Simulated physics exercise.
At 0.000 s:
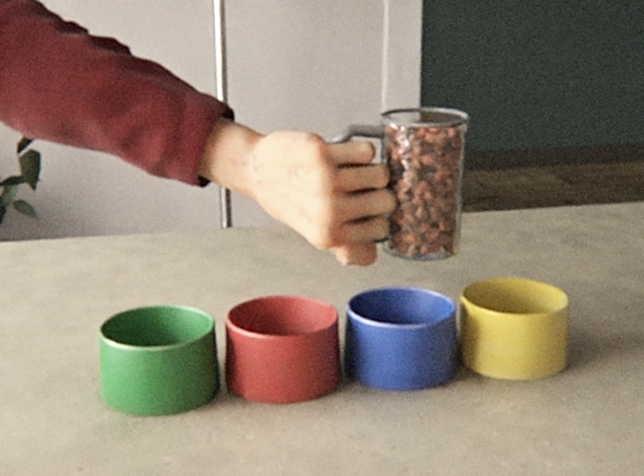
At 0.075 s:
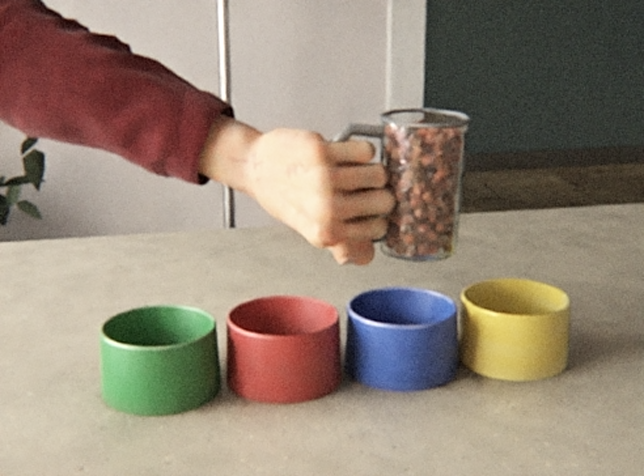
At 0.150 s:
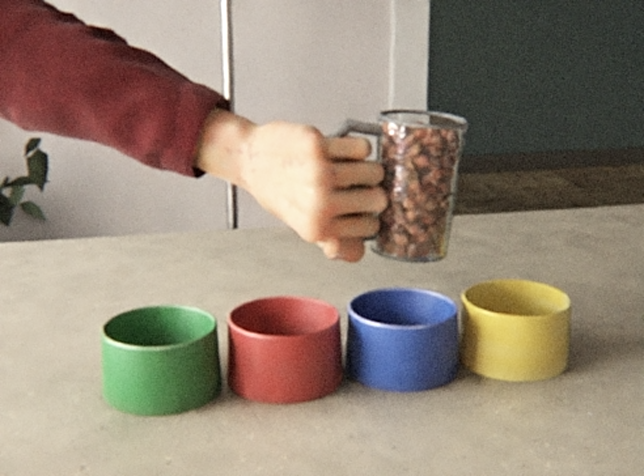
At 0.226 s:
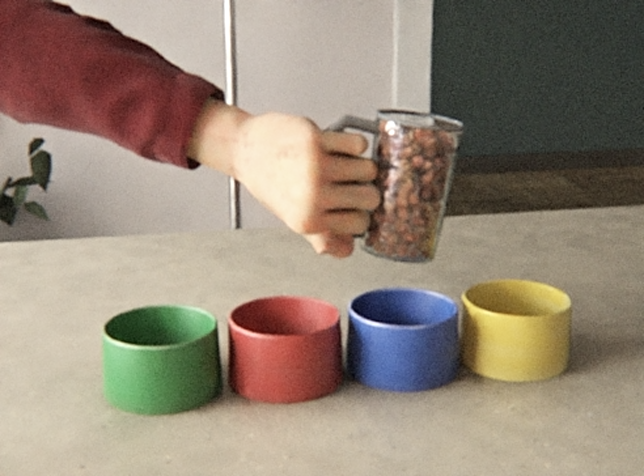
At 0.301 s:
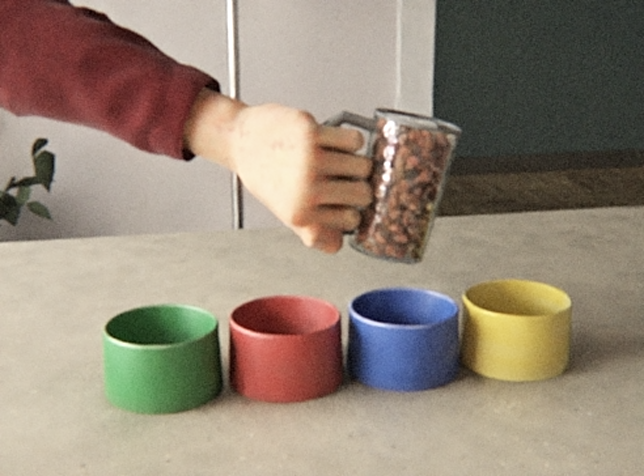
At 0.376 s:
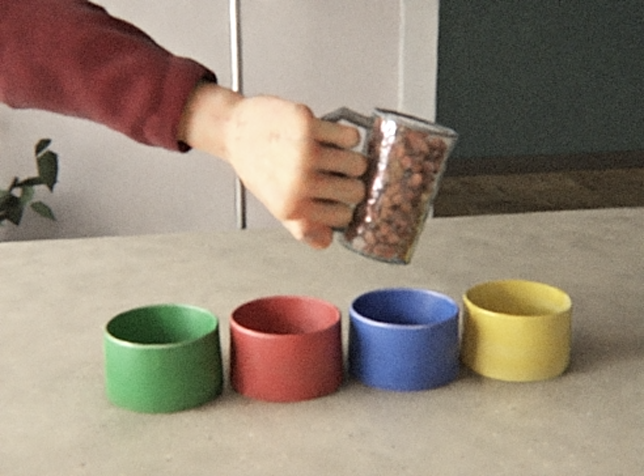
A hand in a dark red sleeve reaches in from the left, holding a clear, handled cup full of small reddish-brown pieces above a pale grey countertop, seen from the front and slightly above. Four open dishes stand in a row below, green, red, blue and yellow from left to right, with leaves at the left edge. The hand gradually tilts the cup to the right while shifting slightly left.
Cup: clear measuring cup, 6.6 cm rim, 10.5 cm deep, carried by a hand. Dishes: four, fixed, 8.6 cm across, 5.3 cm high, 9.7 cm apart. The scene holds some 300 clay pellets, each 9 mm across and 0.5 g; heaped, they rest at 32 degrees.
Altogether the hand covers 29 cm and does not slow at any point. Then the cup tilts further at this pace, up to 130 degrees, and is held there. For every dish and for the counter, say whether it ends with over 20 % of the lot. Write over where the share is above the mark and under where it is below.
Red: Over; blue: Under; green: Under; yellow: Under; counter: Under.
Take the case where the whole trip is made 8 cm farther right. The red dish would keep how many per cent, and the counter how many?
The red one would get 10 and the counter 10.
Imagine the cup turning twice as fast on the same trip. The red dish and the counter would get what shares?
Red 0; counter 20.
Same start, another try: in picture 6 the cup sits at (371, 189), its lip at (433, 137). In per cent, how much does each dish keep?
The red dish keeps 0, the blue dish 0, the green dish 90 and the yellow dish 0.
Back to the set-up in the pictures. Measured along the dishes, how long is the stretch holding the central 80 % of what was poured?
I'd put it near 6 cm.
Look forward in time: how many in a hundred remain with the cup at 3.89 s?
About 0 percent.
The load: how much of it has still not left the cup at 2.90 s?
Around 0 percent.
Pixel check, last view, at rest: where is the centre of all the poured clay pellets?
Roughly pixel (282, 346).
After 1.89 s, tilt 99 degrees; cup holds 95 %, blue 5 %.
After 2.90 s, tilt 130 degrees; cup holds 0 %, red 90 %, blue 5 %.
After 3.89 s, tilt 130 degrees; cup holds 0 %, red 90 %, blue 5 %.
In the end, at 4.2 s, red 90 %, blue 5 %, green 0 %, yellow 0 %, counter 5 %.
